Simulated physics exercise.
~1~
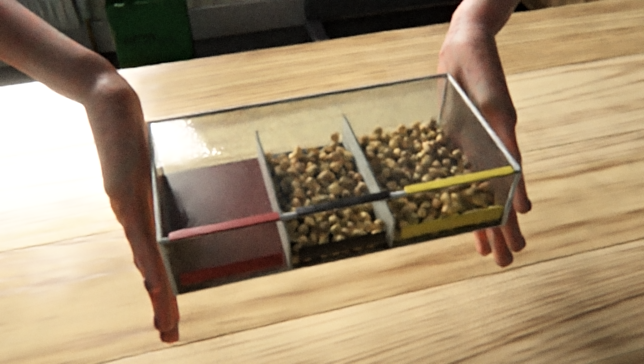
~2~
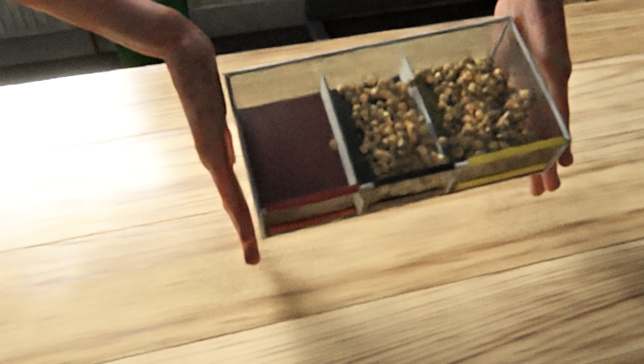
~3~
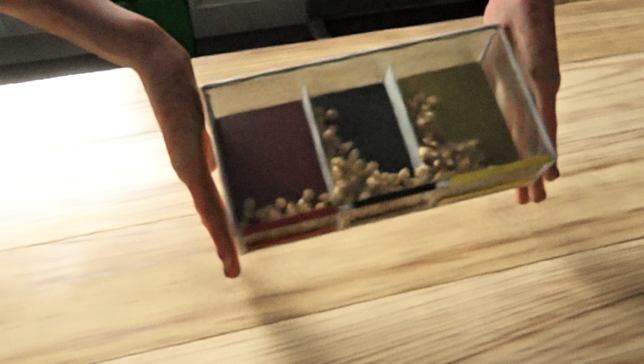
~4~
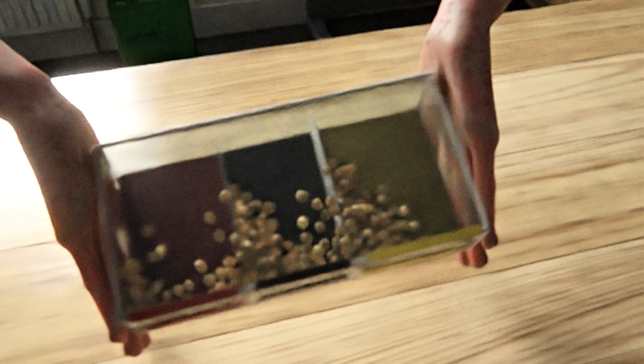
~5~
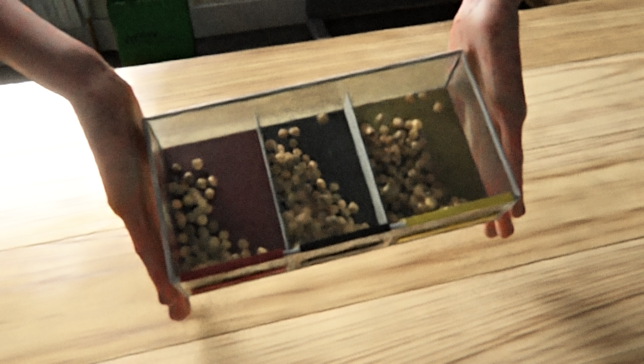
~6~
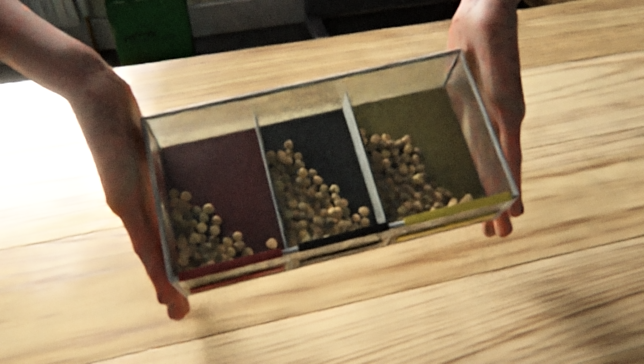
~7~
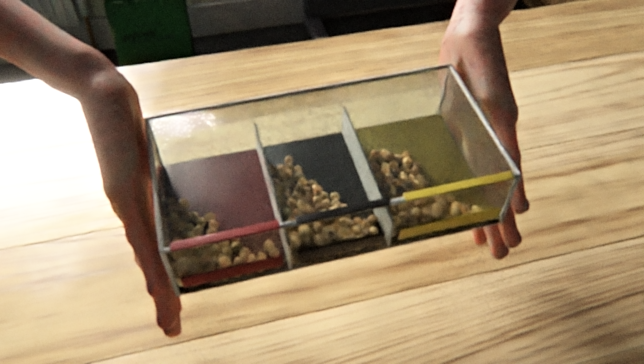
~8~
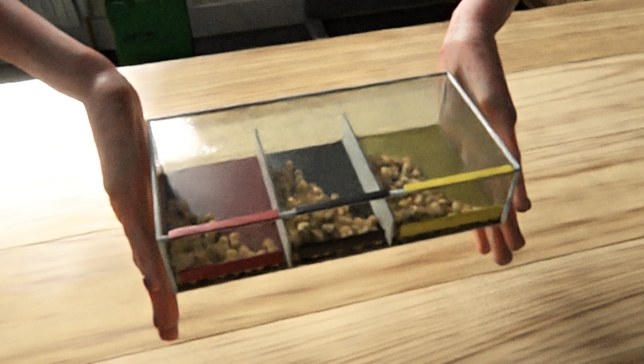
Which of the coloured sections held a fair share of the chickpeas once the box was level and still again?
All three did. The red section, empty at first, ended up with a clear share, though a smaller one than the black and yellow sections had.
